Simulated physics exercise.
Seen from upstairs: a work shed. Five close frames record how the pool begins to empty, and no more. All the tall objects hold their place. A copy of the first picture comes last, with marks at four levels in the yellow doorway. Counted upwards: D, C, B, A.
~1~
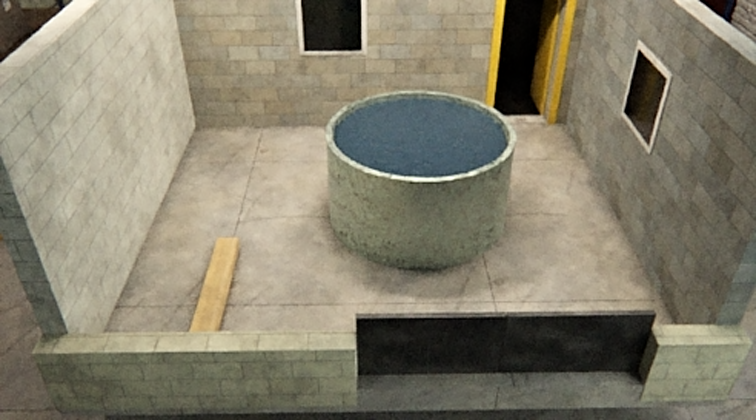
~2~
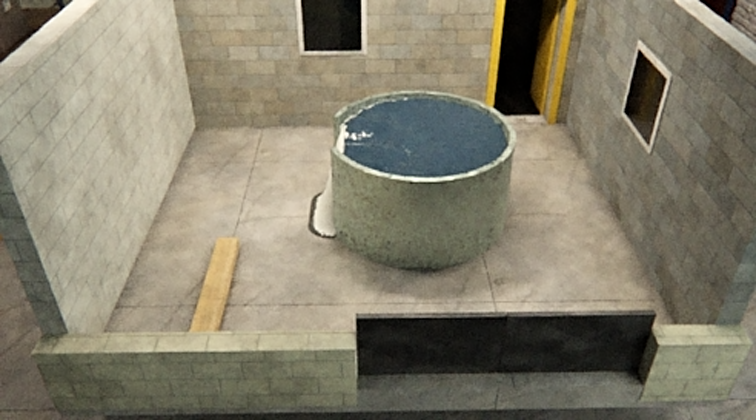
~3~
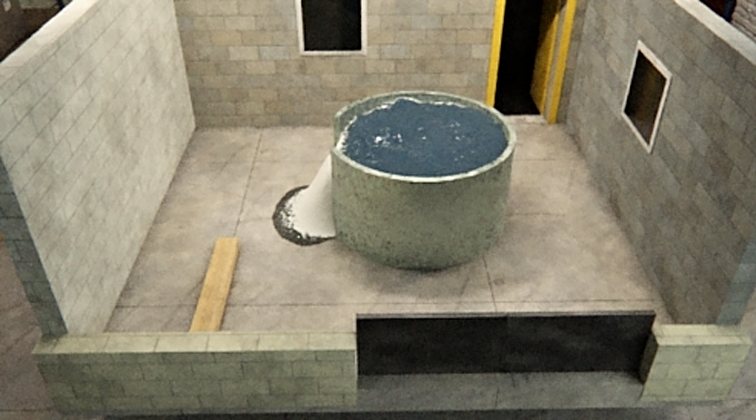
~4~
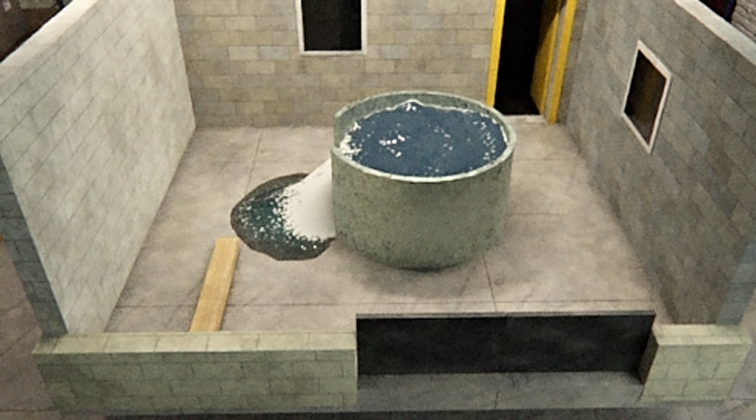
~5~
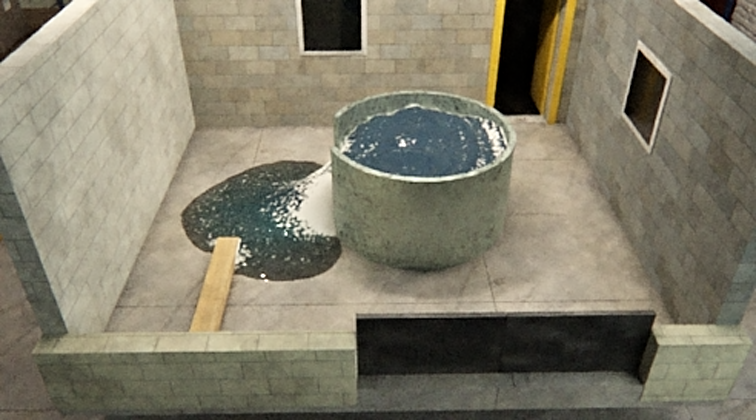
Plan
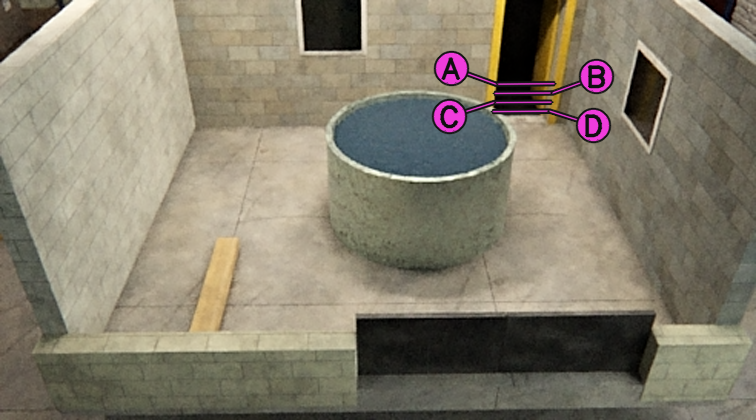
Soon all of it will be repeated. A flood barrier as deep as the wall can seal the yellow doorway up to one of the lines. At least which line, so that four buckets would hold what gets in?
Go for D.
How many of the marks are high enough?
All of them.
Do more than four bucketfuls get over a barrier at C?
No.
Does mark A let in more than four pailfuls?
No, not at all.
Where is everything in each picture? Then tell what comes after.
In the first frame, water in the pool at rest, its middle at (420, 136); foot of the yellow doorway at (519, 124); shut gate at (504, 324).
In the second frame, front seen at (315, 228), 1 % of the ground wet.
In the third frame, front seen at (296, 191), 3 % of the ground wet.
In the fourth frame, front seen at (238, 209), 7 % of the ground wet.
In the fifth frame, front seen at (192, 207), 14 % of the ground wet.
On the marked copy, A at (525, 83); B at (523, 93); C at (522, 102); D at (521, 111); from the bottom up D, C, B, A.
If A is chosen, nothing gets over.
If B is chosen, nothing gets over.
If C is chosen, nothing gets over.
If D is chosen, nothing gets over.
